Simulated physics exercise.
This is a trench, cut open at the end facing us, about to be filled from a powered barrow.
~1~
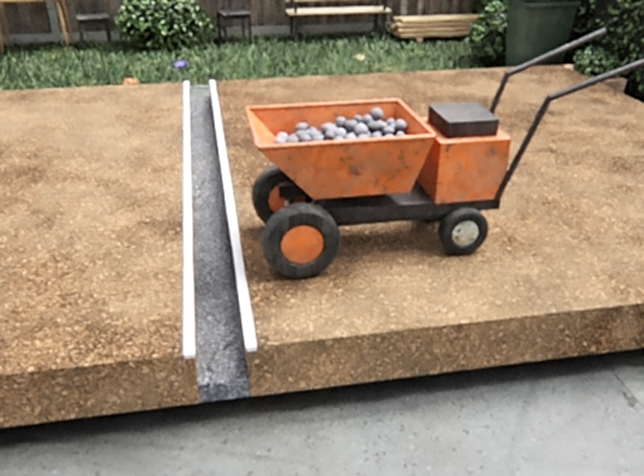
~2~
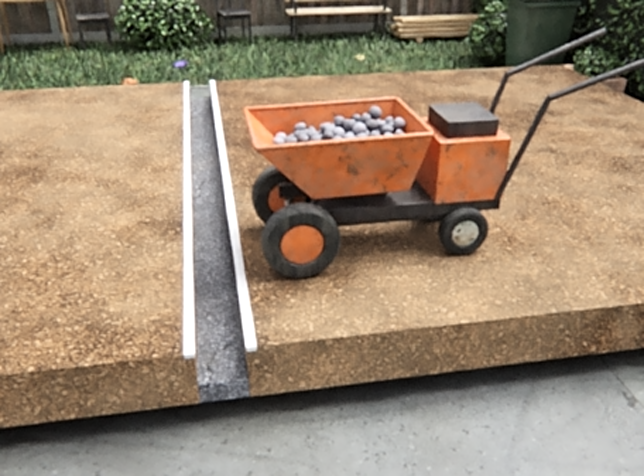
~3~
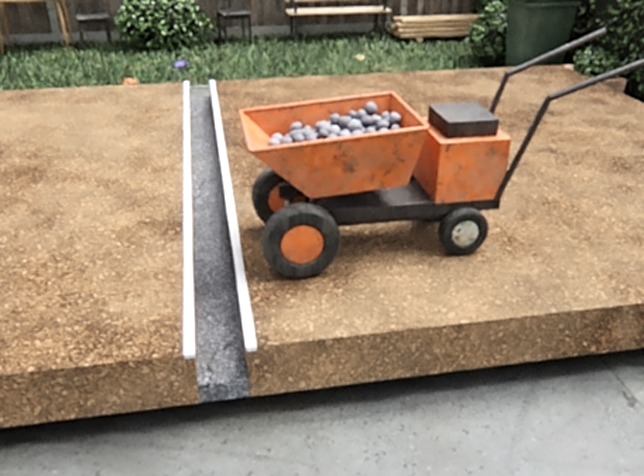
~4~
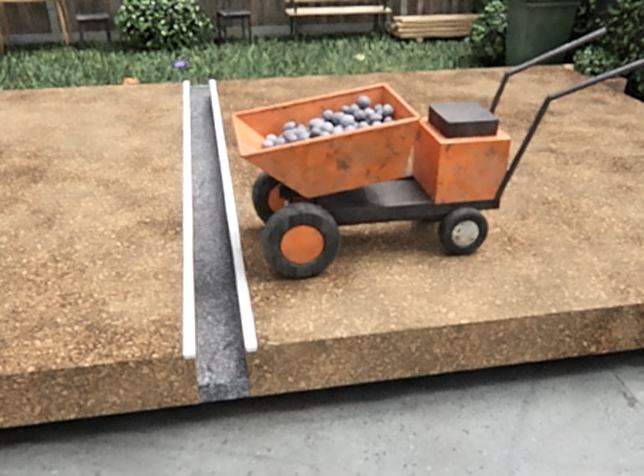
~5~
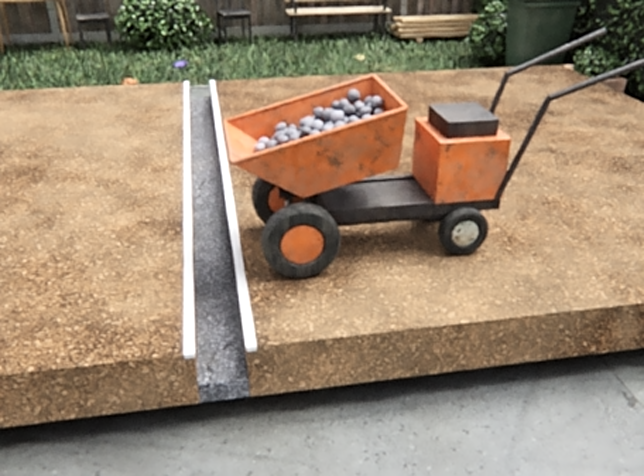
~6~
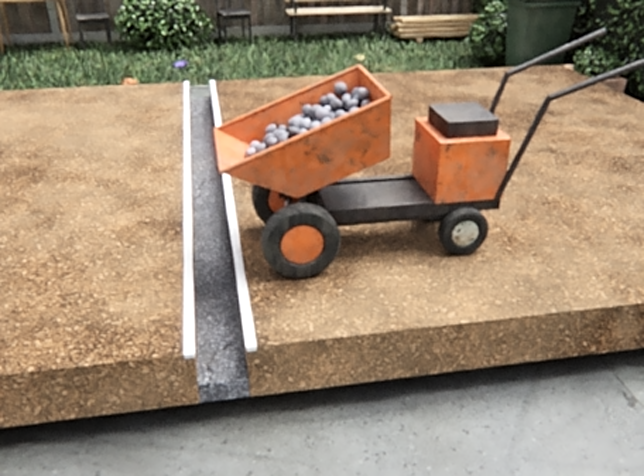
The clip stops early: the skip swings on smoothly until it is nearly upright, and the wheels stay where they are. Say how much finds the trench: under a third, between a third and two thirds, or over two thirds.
The trench ends with less than a third of it.
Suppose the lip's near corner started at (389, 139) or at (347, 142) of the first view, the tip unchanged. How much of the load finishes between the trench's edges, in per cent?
Near 20 % and 60 %.
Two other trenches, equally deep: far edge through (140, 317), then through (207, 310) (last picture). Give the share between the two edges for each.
The first gives 80 %, the second 0 %.
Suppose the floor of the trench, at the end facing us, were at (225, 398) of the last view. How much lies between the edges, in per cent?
Roughly 0 in a hundred.
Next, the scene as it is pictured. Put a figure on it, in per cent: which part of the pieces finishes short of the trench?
About 0 per cent.
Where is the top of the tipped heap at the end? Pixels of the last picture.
At about (152, 231).
Soon, skip tipped steeply; all in the skip.
A while on, skip tipped right over; most in the skip; about a quarter beyond it; a stray few falling.
Towards the end, skip tipped right over; about a quarter in the skip; a stray few in or heaped over the trench; most beyond it.
Finally, skip tipped right over; about a quarter in the skip; a stray few in or heaped over the trench; most beyond it.
